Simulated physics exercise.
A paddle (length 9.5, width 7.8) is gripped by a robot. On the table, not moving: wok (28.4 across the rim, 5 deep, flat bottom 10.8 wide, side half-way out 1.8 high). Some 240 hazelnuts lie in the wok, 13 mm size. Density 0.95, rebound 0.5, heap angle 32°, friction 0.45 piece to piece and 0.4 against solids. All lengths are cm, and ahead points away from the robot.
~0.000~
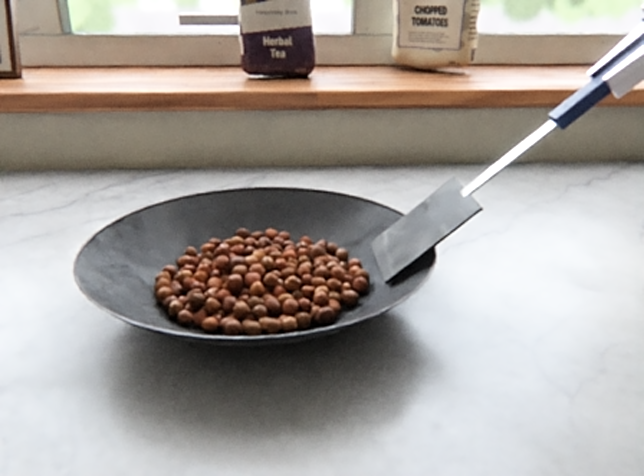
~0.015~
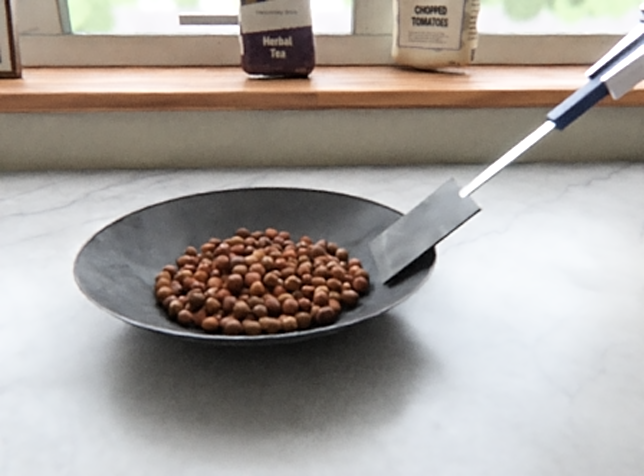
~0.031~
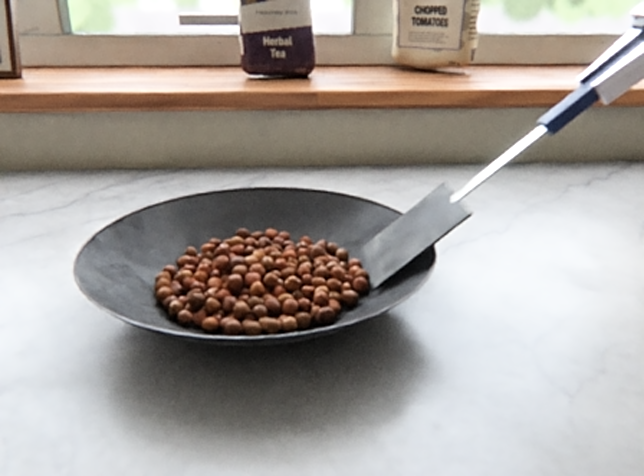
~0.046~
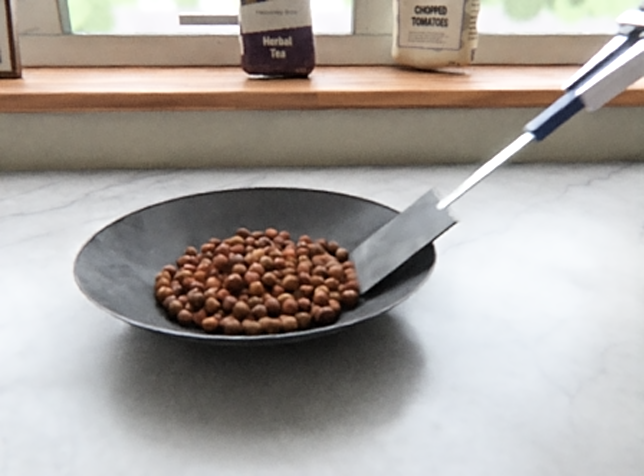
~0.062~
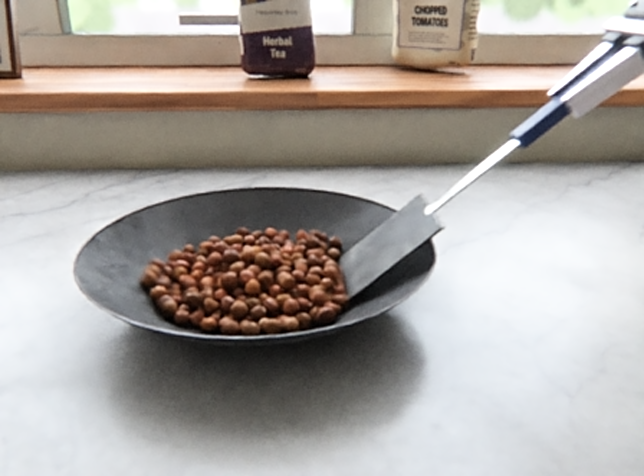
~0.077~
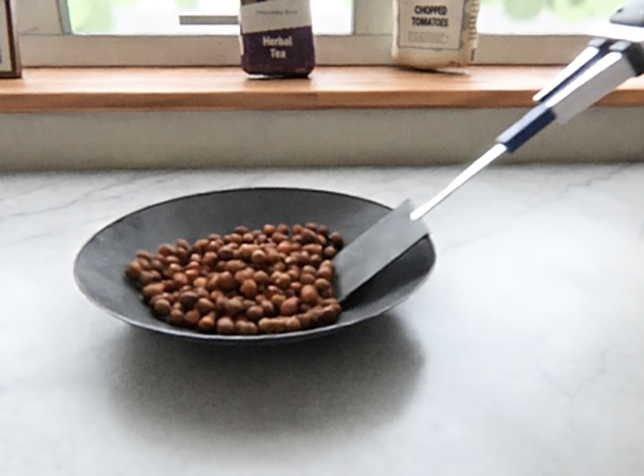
A flat grey paddle on a blue and white robotic gripper slides left and slightly down into a dark, shallow wok of brown hazelnuts, pushing the heap leftward. The wok stays still on a pale marbled counter, seen from slightly above by an unmoving camera. Behind it, a purple-and-white herbal tea package and a chopped tomatoes package stand on a wooden windowsill.
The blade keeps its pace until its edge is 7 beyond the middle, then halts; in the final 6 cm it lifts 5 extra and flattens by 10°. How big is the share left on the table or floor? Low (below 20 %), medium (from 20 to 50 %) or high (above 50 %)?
On the table or floor the share is low, below 20 %.
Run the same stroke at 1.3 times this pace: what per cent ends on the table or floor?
Some 15 per cent.
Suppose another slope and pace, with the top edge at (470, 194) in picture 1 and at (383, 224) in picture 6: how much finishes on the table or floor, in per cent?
Some 20 per cent.
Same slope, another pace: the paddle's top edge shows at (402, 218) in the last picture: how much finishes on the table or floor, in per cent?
About 15 per cent.
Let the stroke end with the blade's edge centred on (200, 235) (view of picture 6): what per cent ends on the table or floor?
About 0 per cent.
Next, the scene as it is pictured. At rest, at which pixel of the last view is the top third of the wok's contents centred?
Around (163, 260).
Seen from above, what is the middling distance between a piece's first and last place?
Some 4 cm.
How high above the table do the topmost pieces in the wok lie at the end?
Some 5.5 cm.
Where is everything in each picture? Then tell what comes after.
In the first picture, paddle top edge at (468, 191), sloping 41°; upper third of the load around (259, 270), from x 165 to 360, top at y 235; 244 in the wok.
In the second picture, paddle top edge at (466, 192), sloping 41°; upper third of the load around (259, 270), from x 165 to 360, top at y 235.
In the third picture, paddle top edge at (458, 197), sloping 41°; upper third of the load around (259, 270), from x 165 to 360, top at y 235.
In the fourth picture, paddle top edge at (445, 203), sloping 41°; upper third of the load around (259, 269), from x 160 to 355, top at y 235.
In the fifth picture, paddle top edge at (432, 209), sloping 41°; upper third of the load around (253, 269), from x 150 to 340, top at y 235.
In the sixth picture, paddle top edge at (419, 214), sloping 41°; upper third of the load around (243, 263), from x 135 to 335, top at y 230; 244 in the wok.
By 0.14 s, sloping 41°, highest piece 5 above the table; 244 in the wok.
By 0.21 s, sloping 37°, highest piece 6 above the table; 244 in the wok.
By 0.44 s, sloping 31°, highest piece 6 above the table; 232 in the wok, 11 on the table or floor, 1 on the blade or in flight.
By 1.49 s, sloping 31°, highest piece 5 above the table; 232 in the wok, 12 on the table or floor.
Final count, 232 in the wok, 12 on the table or floor. That is 5 % on the table or floor.
